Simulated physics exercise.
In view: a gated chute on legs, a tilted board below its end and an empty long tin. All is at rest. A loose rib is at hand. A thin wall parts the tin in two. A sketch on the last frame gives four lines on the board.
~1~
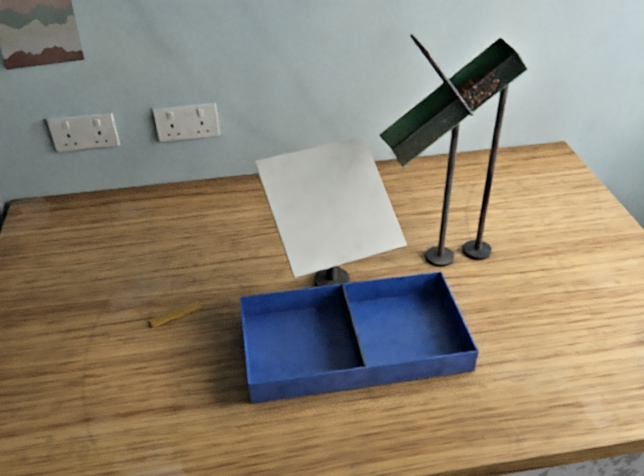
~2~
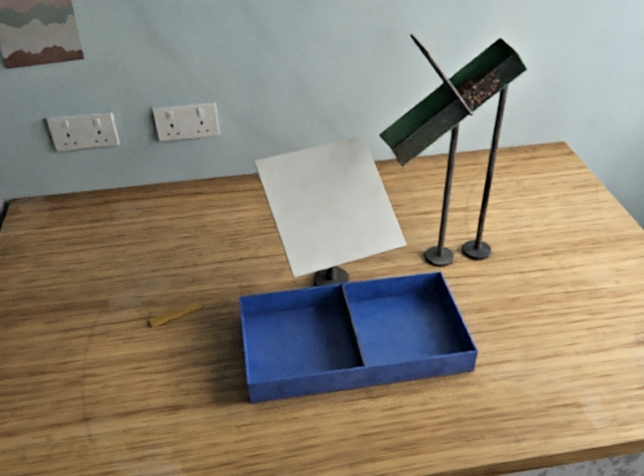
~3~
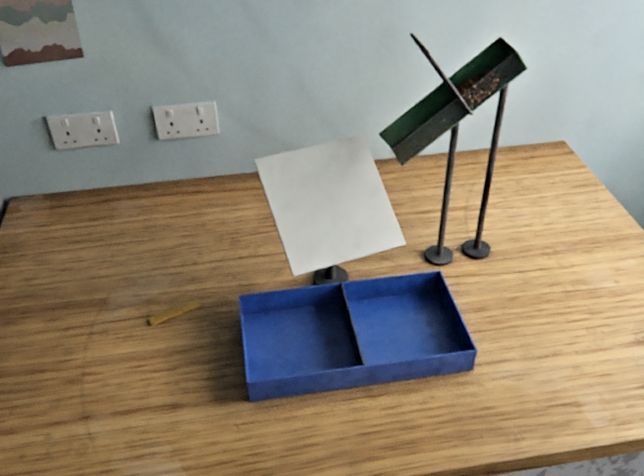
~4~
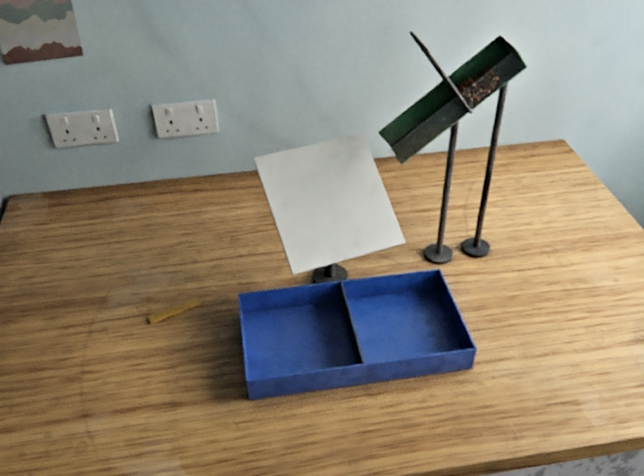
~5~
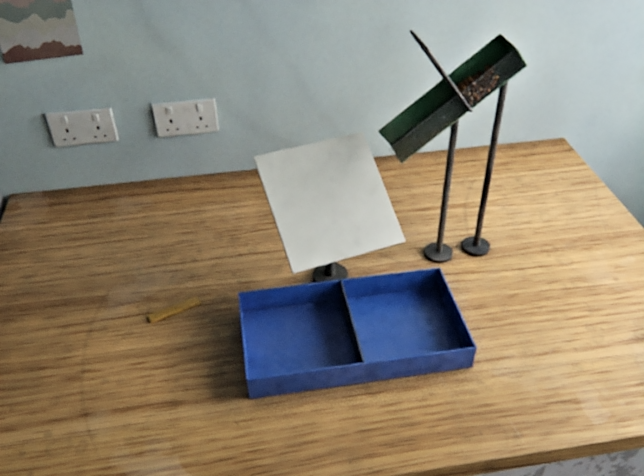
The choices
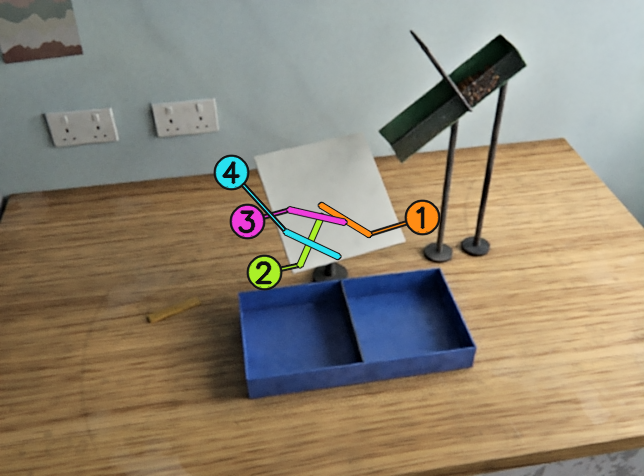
At the start, a green chute on two dark legs holds small brown pieces behind a closed gate, above a tilted white board and an empty blue tin divided in two on a wooden table. Nothing on the table visibly moves, and the view shifts only very slightly through to the end.
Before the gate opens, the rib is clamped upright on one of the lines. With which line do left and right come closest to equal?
The answer is line 2.
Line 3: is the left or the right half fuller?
More lands on the right.
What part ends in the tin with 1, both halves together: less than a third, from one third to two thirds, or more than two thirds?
It is more than two thirds.
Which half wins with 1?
Right.
On the marked copy, line 1 from (321, 205) to (368, 234); line 2 from (321, 216) to (300, 264); line 3 from (289, 209) to (344, 222); line 4 from (286, 232) to (337, 256).
If 1 is chosen, of what is caught, only a few in the left half, all but a few in the right.
If 2 is chosen, of what is caught, close to two thirds in the left half, close to a third in the right.
If 3 is chosen, of what is caught, close to a quarter in the left half, the bulk in the right.
If 4 is chosen, of what is caught, a small share in the left half, the bulk in the right.
